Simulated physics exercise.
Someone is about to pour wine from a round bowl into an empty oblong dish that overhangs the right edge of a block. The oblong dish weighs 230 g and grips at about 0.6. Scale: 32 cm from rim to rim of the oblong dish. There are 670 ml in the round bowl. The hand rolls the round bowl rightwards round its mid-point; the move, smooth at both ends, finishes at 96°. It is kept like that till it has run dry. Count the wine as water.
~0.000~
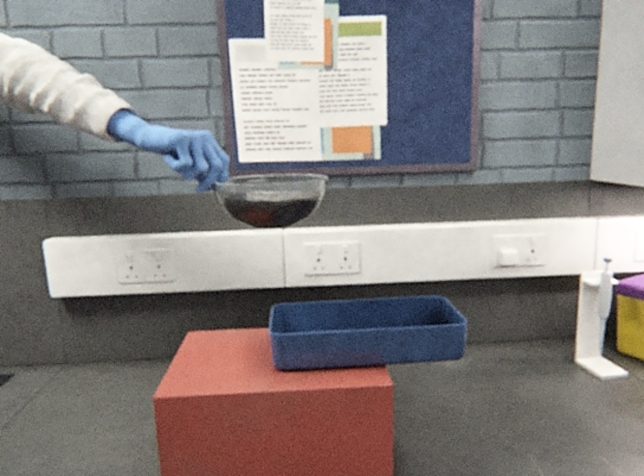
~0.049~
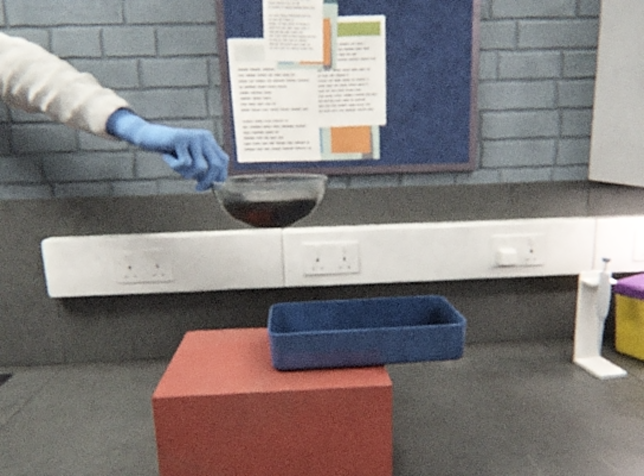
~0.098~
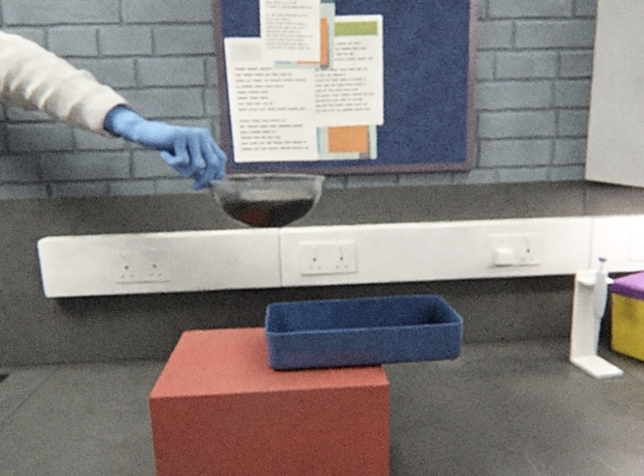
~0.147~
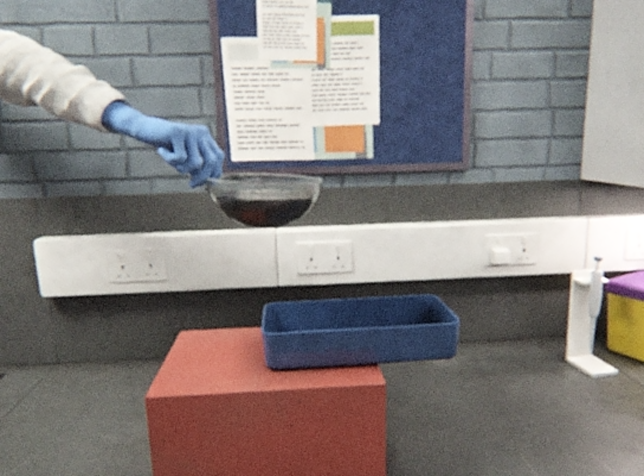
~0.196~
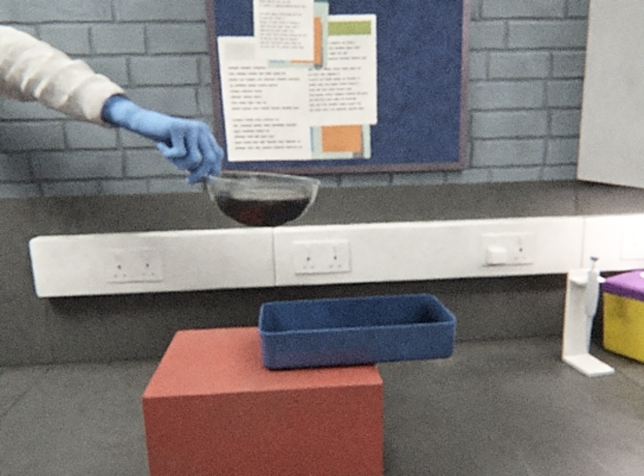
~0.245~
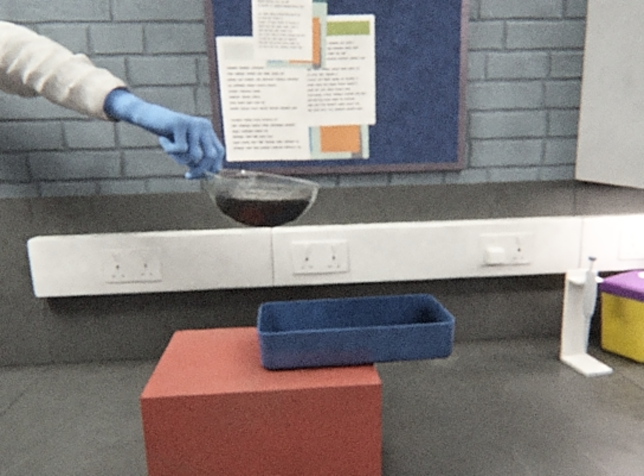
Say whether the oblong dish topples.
The oblong dish remains level.
By 0.68 s the tilt is 58° and 54 per cent is still to pour; the oblong dish lies level with 7 per cent in it.
By 1.00 s the tilt is 90° and 3 per cent is still to pour; the oblong dish lies level with 79 per cent in it.
By 1.34 s the tilt is 96° and 0 per cent is still to pour; the oblong dish lies level with 97 per cent in it.
By 1.70 s the tilt is 96° and 0 per cent is still to pour; the oblong dish lies level with 97 per cent in it.
At rest the oblong dish lies level with 97 per cent in it.
